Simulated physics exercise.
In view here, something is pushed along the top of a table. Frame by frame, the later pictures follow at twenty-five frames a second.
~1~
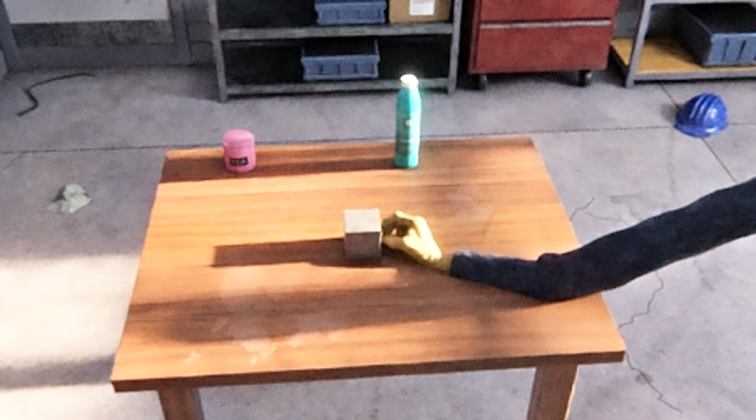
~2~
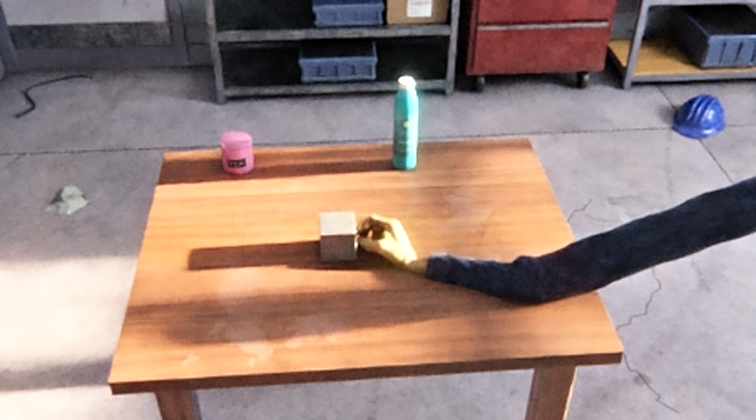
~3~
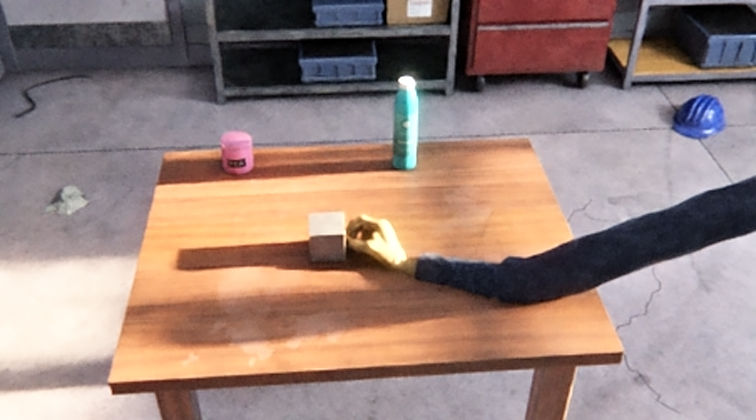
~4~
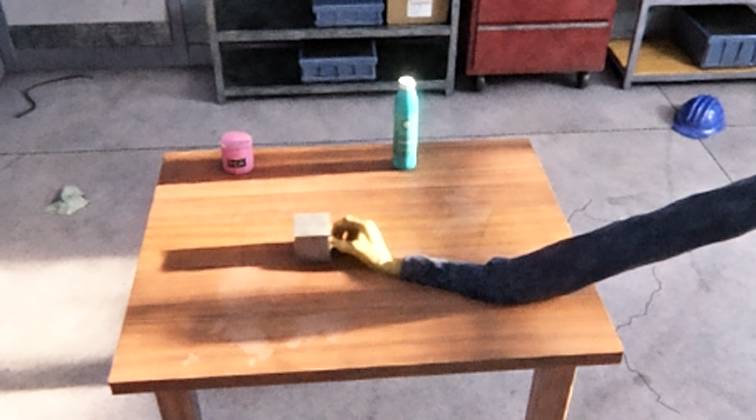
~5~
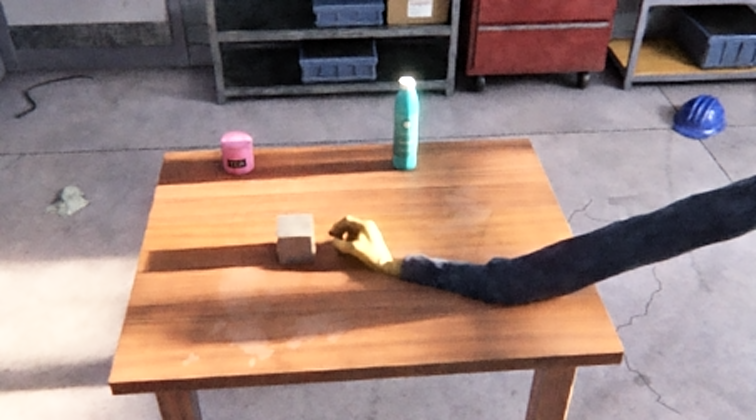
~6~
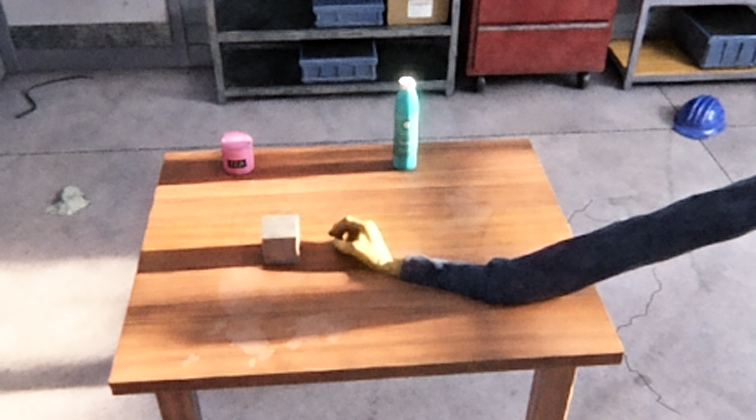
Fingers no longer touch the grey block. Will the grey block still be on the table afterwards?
It never leaves the top.
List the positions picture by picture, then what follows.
Under the hand; grey block (362, 234), in the first picture.
Under the hand; grey block (338, 236), in the second picture.
Under the hand; grey block (327, 237), in the third picture.
Grey block (312, 238), in the fourth picture.
Grey block (296, 239) slid a little, in the fifth picture.
Grey block (281, 240) slid about its own width, in the sixth picture.
Then, 0.10 s after the last picture, grey block slid well along near (250, 241).
Then, 0.20 s after the last picture, grey block slid well along near (227, 242).
Then, 0.30 s after the last picture, grey block slid well along near (215, 243).
At rest, moved from the start, grey block. Seen from the same camera at the end, grey block near (211, 243).
